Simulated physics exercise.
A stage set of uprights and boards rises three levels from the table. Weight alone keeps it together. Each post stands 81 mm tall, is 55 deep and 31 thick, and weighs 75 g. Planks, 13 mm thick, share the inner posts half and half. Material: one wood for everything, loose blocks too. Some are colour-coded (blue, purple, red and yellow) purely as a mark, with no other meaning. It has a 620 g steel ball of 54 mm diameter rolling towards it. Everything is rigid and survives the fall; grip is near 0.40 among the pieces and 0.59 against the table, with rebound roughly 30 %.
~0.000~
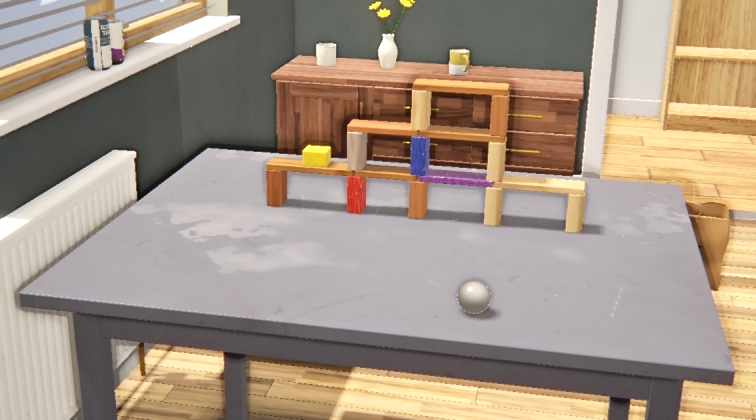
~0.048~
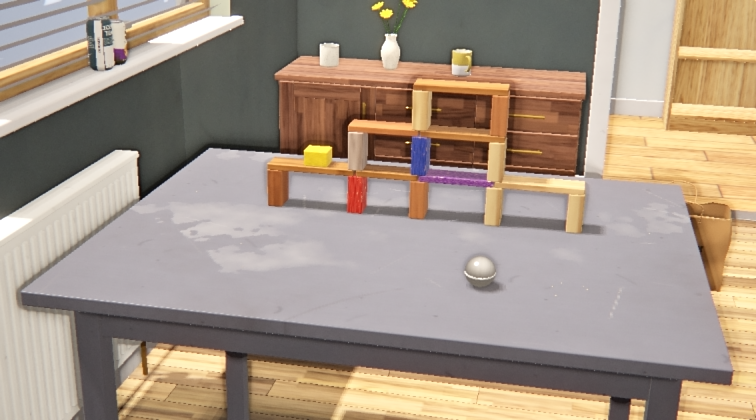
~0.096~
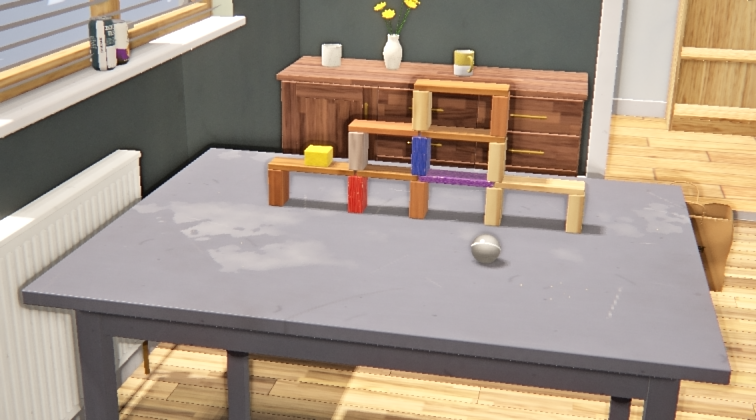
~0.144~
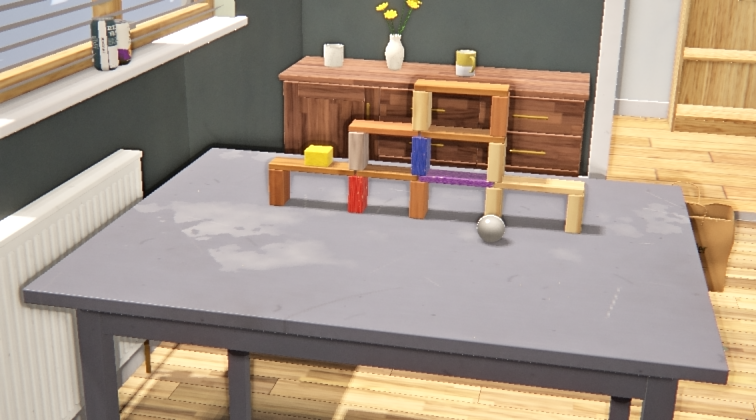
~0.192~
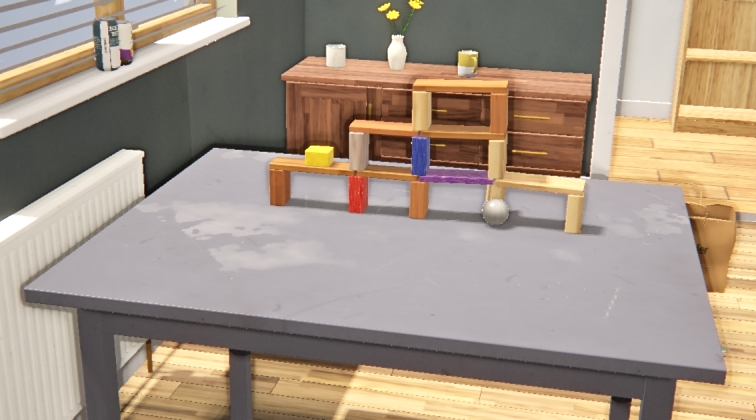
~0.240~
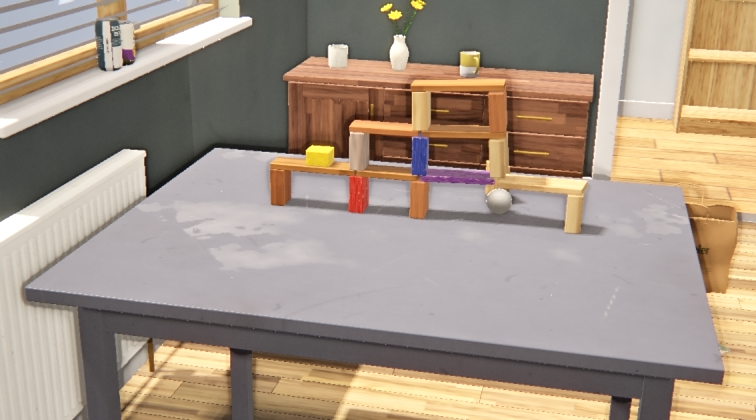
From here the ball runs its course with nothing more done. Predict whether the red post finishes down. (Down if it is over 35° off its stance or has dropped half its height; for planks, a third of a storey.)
It is left up.
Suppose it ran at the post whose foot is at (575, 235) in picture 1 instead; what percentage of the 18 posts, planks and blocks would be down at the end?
Changed setup: 10 per cent.
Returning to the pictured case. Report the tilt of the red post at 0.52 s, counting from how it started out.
Something like 0°, more or less.
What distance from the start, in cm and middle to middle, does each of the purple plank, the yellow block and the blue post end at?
Purple 8 cm, yellow 0 cm, blue 4 cm.
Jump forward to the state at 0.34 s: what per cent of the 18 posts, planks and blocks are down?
35 per cent.
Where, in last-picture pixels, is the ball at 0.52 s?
Position: About (516, 161).
After 0.34 s, ball still moving; 6 of the 18 pieces down; red post unmoved; purple plank 32° from how it stood, 35 mm lower.
After 0.52 s, ball still moving; 10 of the 18 pieces down; red post unmoved; blue post on its side.
In the end (1.8 s), ball rolling away; 11 of the 18 pieces down; red post unmoved; blue post on its side; purple plank 13° from how it stood, 6 cm lower. From the last view, middles, red post near (359, 191), blue post near (408, 163).
